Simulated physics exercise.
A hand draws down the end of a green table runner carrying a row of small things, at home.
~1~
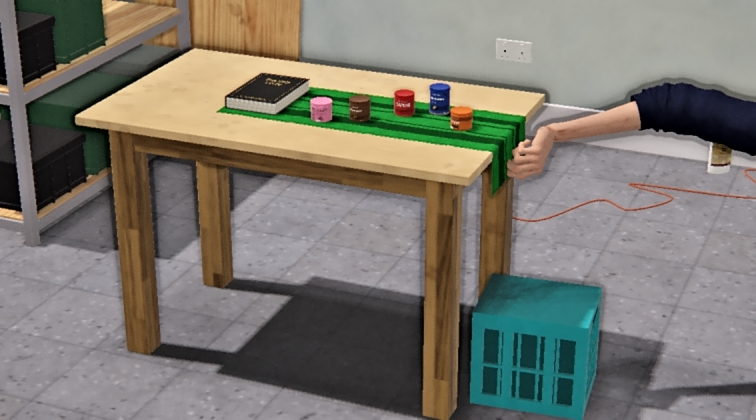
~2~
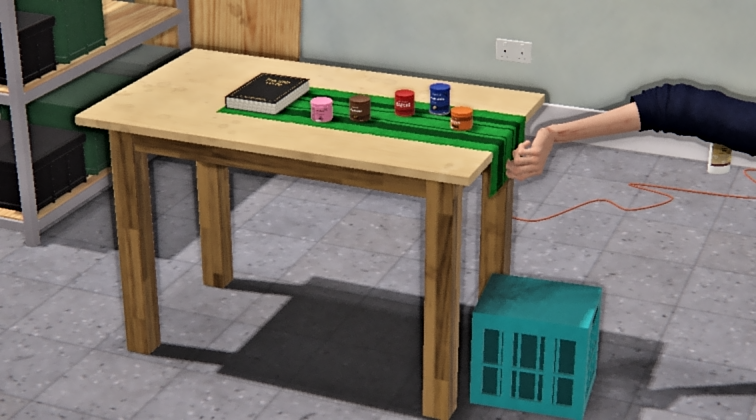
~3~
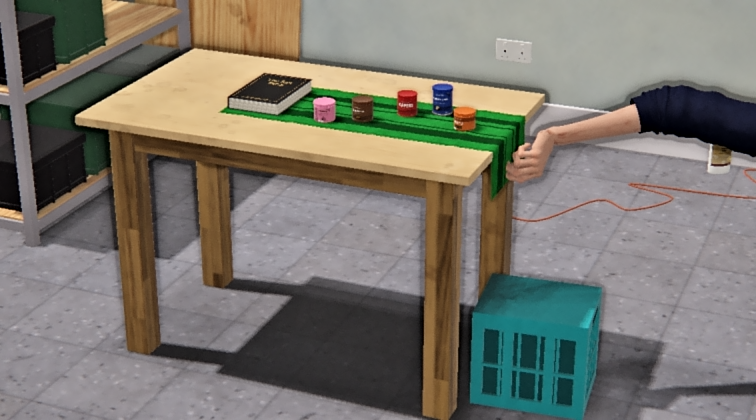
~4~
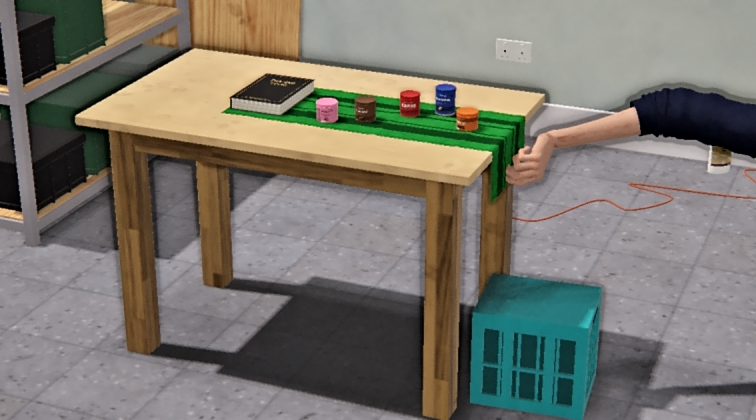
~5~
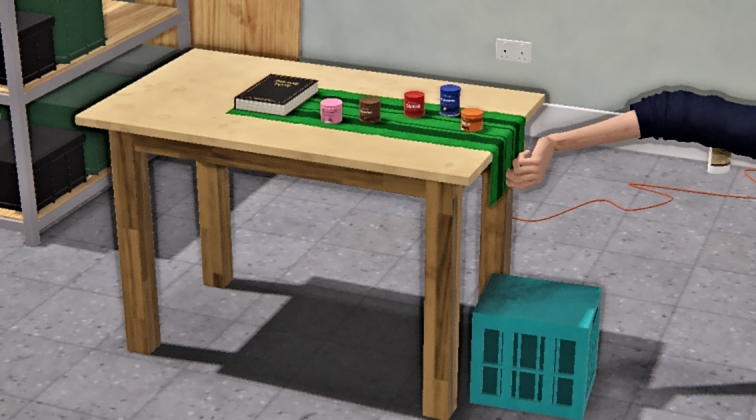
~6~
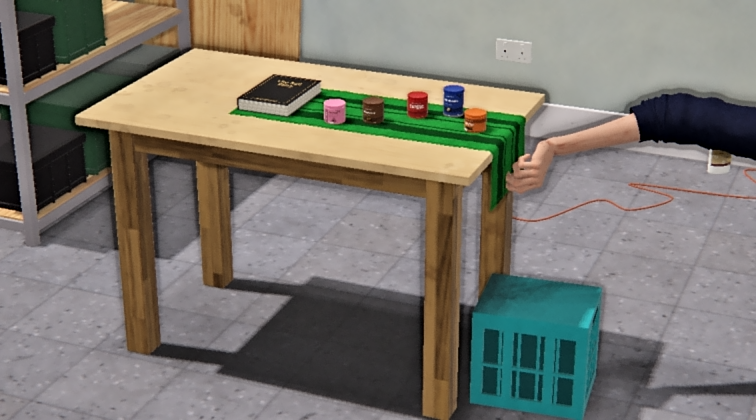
In a room with a gray tiled floor, a hand grips the hanging end of a green runner on a wooden table, above a teal crate. The hand draws the cloth slowly downward, and the black book and five small colored pots on it shift slightly to the right together, all still upright on the tabletop.
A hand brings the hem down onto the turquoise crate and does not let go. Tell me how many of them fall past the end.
The number is three.
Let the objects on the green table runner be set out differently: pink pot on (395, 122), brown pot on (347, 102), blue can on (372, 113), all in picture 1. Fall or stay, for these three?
Note - pink pot lost, brown pot retained, blue can lost.
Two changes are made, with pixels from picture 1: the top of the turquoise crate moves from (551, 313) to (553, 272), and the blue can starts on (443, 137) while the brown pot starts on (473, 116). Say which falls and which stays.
The blue can does not stay aboard, and the brown pot does not stay aboard.
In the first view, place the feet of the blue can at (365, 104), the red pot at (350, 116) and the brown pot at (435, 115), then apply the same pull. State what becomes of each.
First the blue can, which is kept, then the red pot, which is kept, and finally the brown pot, which is lost.
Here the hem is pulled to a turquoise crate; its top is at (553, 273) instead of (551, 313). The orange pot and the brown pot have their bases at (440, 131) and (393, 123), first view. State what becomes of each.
The orange pot? Lost. The brown pot? Safe.
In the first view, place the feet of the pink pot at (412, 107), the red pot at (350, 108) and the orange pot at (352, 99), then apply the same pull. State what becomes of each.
The pink pot topples down, the red pot stays put, and the orange pot stays put.
A little later, hem near (507, 229); orange pot gone.
Next, hem near (507, 273); orange pot and blue can gone.
When it is over, hem on the crate; orange pot, blue can and red pot gone. The answer is three.
